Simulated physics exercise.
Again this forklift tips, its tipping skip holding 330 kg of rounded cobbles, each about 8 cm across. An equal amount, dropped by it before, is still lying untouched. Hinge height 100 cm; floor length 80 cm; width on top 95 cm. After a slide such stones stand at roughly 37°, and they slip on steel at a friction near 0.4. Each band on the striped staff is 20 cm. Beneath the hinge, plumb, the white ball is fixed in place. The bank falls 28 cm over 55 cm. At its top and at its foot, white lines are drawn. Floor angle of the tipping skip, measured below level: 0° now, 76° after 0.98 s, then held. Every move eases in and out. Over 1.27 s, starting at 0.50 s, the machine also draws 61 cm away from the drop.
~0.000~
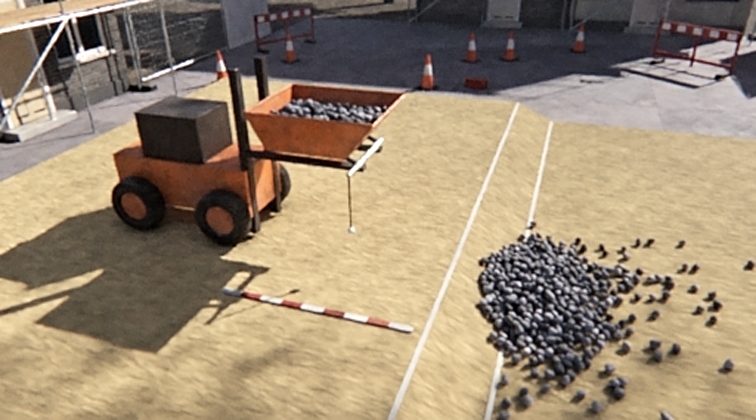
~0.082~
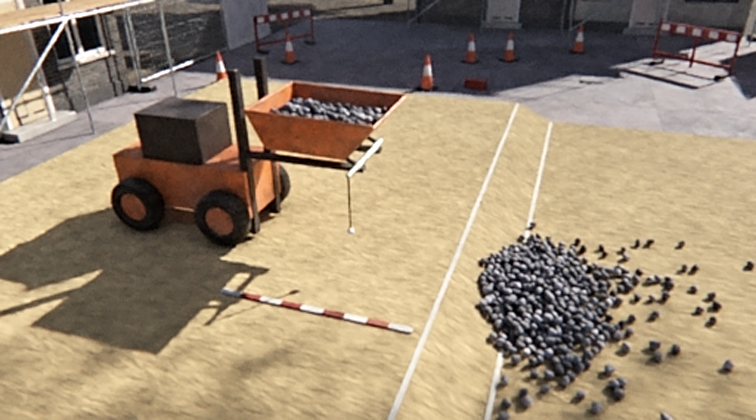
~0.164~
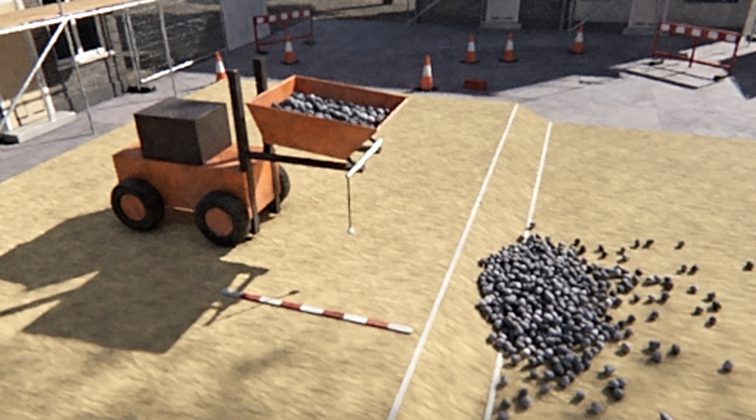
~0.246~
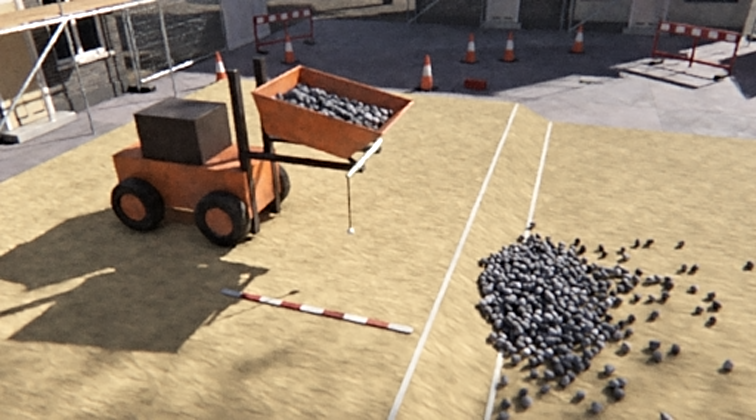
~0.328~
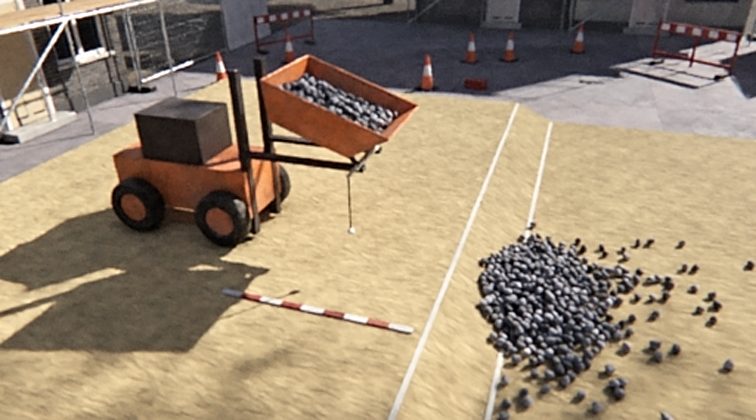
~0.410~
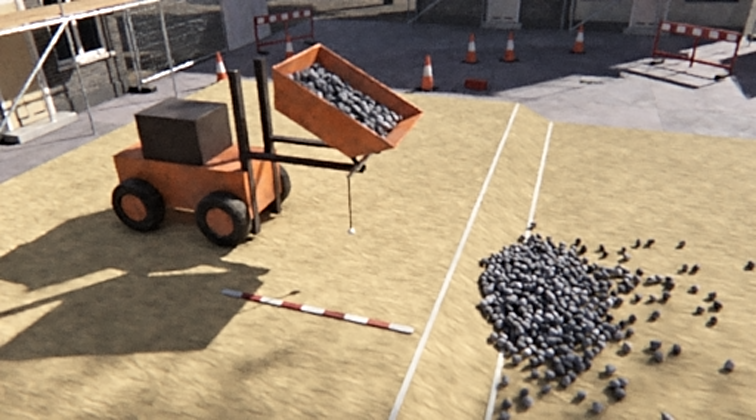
An orange forklift tilted its raised skip of grey stones steadily down toward the right, and the stones shifted toward the lower end, while another heap lay still on the sandy ground nearby.
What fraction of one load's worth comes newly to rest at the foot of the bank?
About 16 per cent of a load.
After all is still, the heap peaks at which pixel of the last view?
The crest lands at roughly (430, 242).
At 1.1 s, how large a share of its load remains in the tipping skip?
Close to 55 in a hundred.
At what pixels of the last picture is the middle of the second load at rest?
Near (446, 255).
After 0.7 s the floor is at 65°; in per cent of one load, 100 in the tipping skip, 15 on the top or the slope, 84 at the foot of the bank; the foremost stones are at (715, 299).
After 1.1 s the floor is at 76°; in per cent of one load, 53 in the tipping skip, 62 on the top or the slope, 84 at the foot of the bank; the foremost stones are at (715, 299).
After 2.2 s the floor is at 76°; in per cent of one load, 0 in the tipping skip, 99 on the top or the slope, 100 at the foot of the bank; the foremost stones are at (715, 299).
After 4.7 s the floor is at 76°; in per cent of one load, 0 in the tipping skip, 99 on the top or the slope, 101 at the foot of the bank; the foremost stones are at (715, 299). Net gain at the foot of the bank, 16.
